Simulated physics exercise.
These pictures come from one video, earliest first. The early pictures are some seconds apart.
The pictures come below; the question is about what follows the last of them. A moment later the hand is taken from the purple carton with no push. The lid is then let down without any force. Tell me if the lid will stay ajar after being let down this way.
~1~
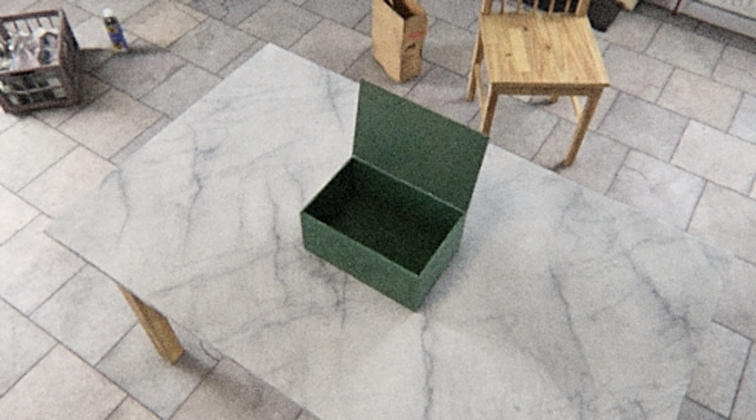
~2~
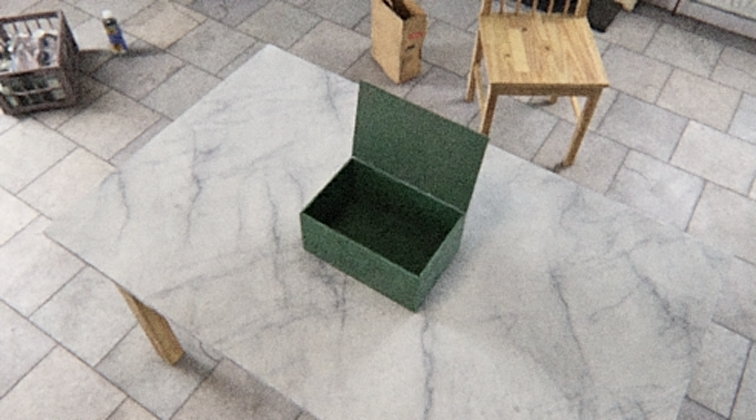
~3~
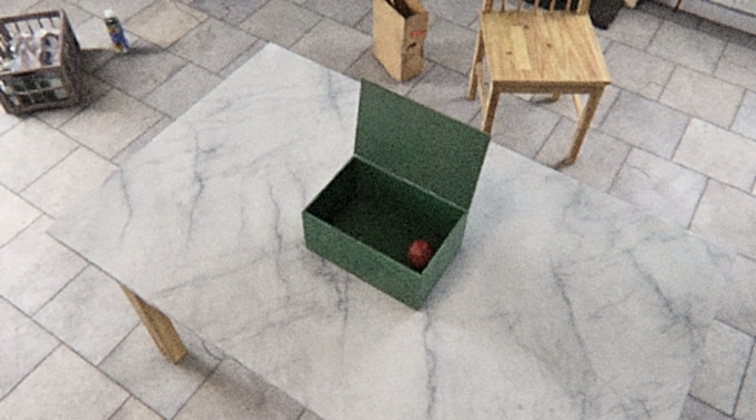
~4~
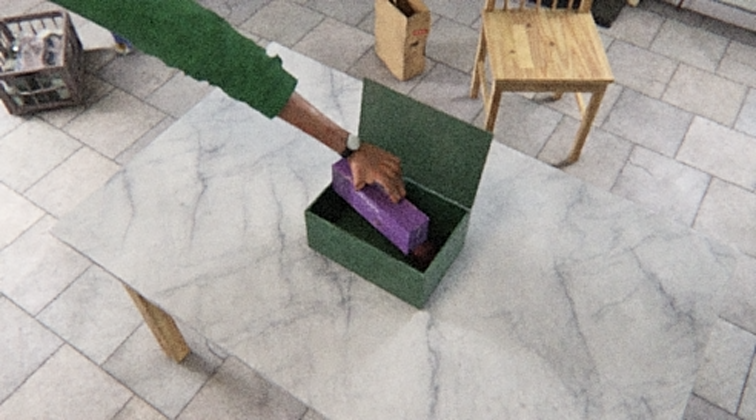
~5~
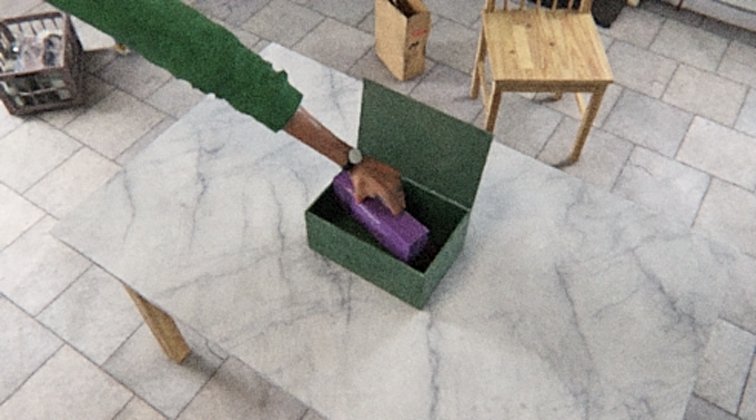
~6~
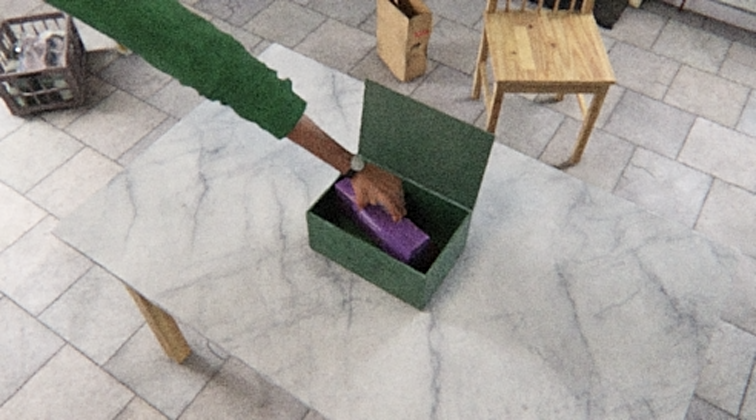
It will not; it shuts.
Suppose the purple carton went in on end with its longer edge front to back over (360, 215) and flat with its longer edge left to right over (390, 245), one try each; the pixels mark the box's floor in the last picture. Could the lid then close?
On the first try the lid remains open; on the second it comes fully down.
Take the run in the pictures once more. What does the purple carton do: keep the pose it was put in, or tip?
Simply put, it remains unturned.
Then, 0.60 s past the last view, purple carton displaced a little near (381, 243); red apple displaced about its own width.
Then, 1.60 s past the last view, lid 60° above the rim; purple carton displaced a little near (381, 243); red apple displaced about its own width.
Then, 2.10 s past the last view, lid 25° above the rim; purple carton displaced a little near (381, 243); red apple displaced a little.
Finally, lid shut; moved from the start, purple carton; red apple still in place. Final places as the last picture's camera would see them, purple carton near (381, 243).
